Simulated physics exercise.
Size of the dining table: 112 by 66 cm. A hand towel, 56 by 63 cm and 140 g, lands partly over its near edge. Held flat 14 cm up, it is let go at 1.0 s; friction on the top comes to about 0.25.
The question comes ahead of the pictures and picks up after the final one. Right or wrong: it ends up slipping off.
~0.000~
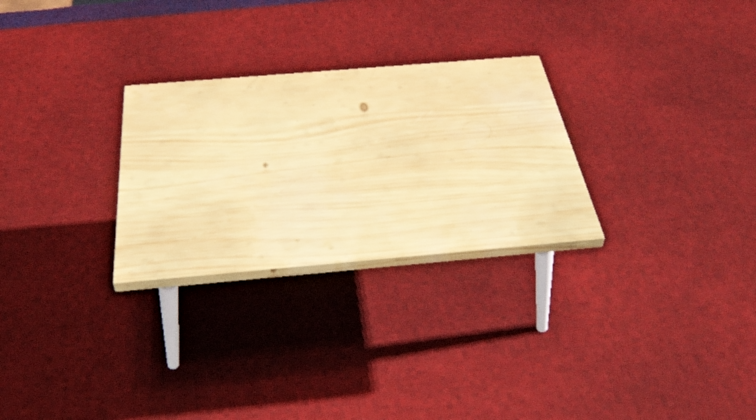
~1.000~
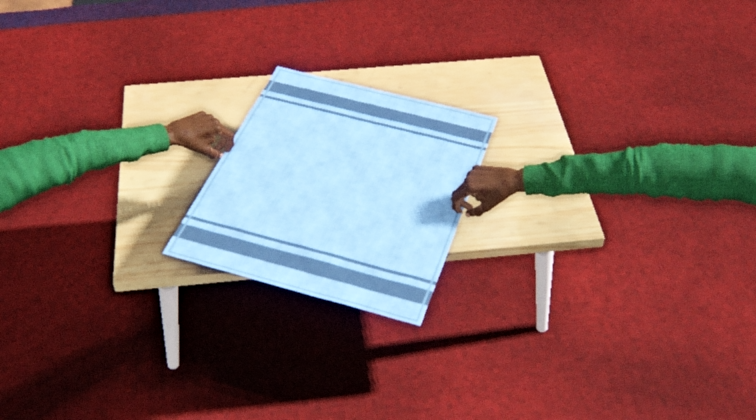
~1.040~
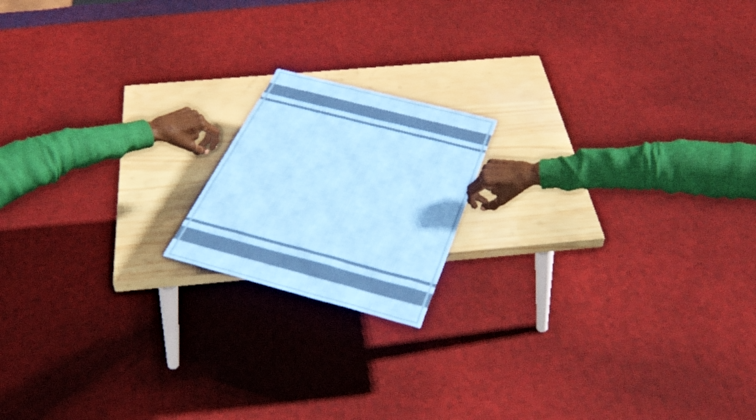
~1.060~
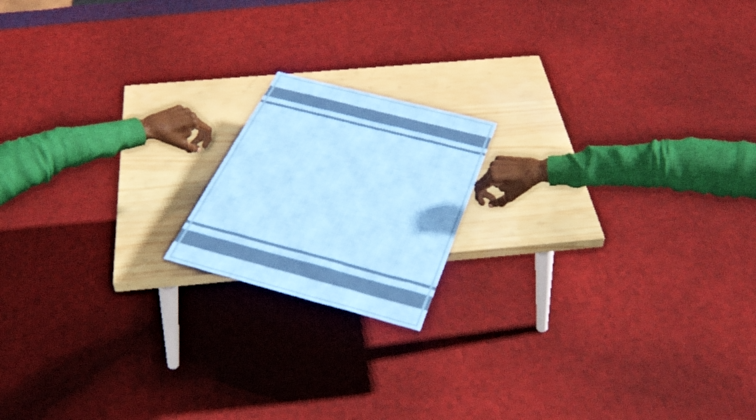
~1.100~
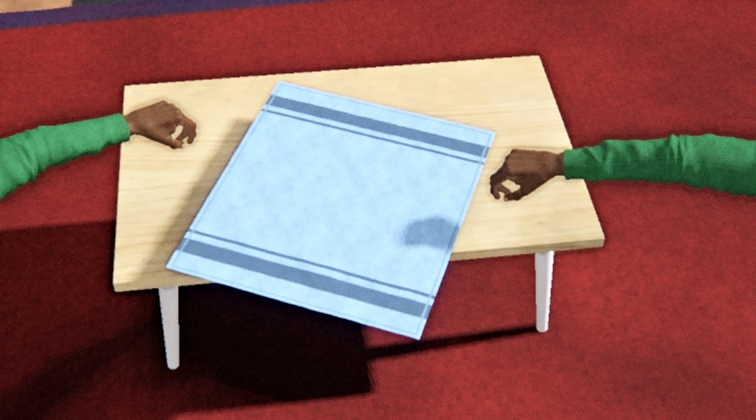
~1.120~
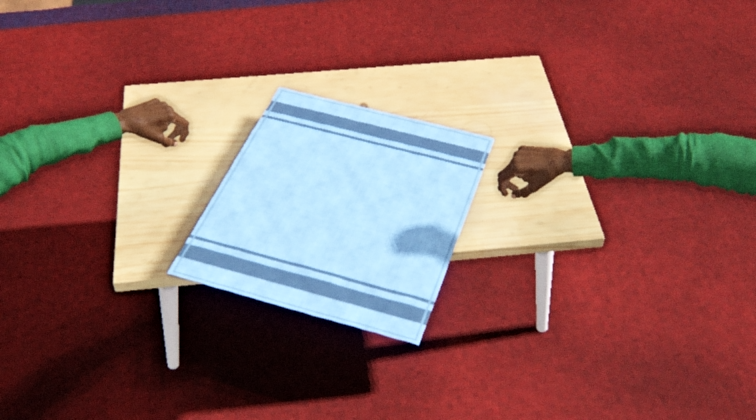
Right.
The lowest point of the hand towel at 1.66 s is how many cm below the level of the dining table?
It's hanging something like 36 cm below the top at that point.
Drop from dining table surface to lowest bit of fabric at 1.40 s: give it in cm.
About 28 cm.
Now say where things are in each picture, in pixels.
In the first picture, the bare dining table.
In the second picture, hand towel corners (163, 254) (278, 67) (497, 119) (420, 326).
In the third picture, hand towel corners (164, 256) (278, 70).
In the fourth picture, hand towel corners (164, 259) (278, 73).
In the fifth picture, hand towel corners (166, 268) (279, 82).
In the sixth picture, hand towel corners (168, 274) (280, 88) (494, 139) (418, 345).
After 1.4 s, 60 % of the hand towel is still over the top.
After 1.7 s, 40 % of the hand towel is still over the top.
After 1.9 s, 5 % of the hand towel is still over the top.
After 2.2 s, 0 % of the hand towel is still over the top.
After 4.4 s, 0 % of the hand towel is still over the top.
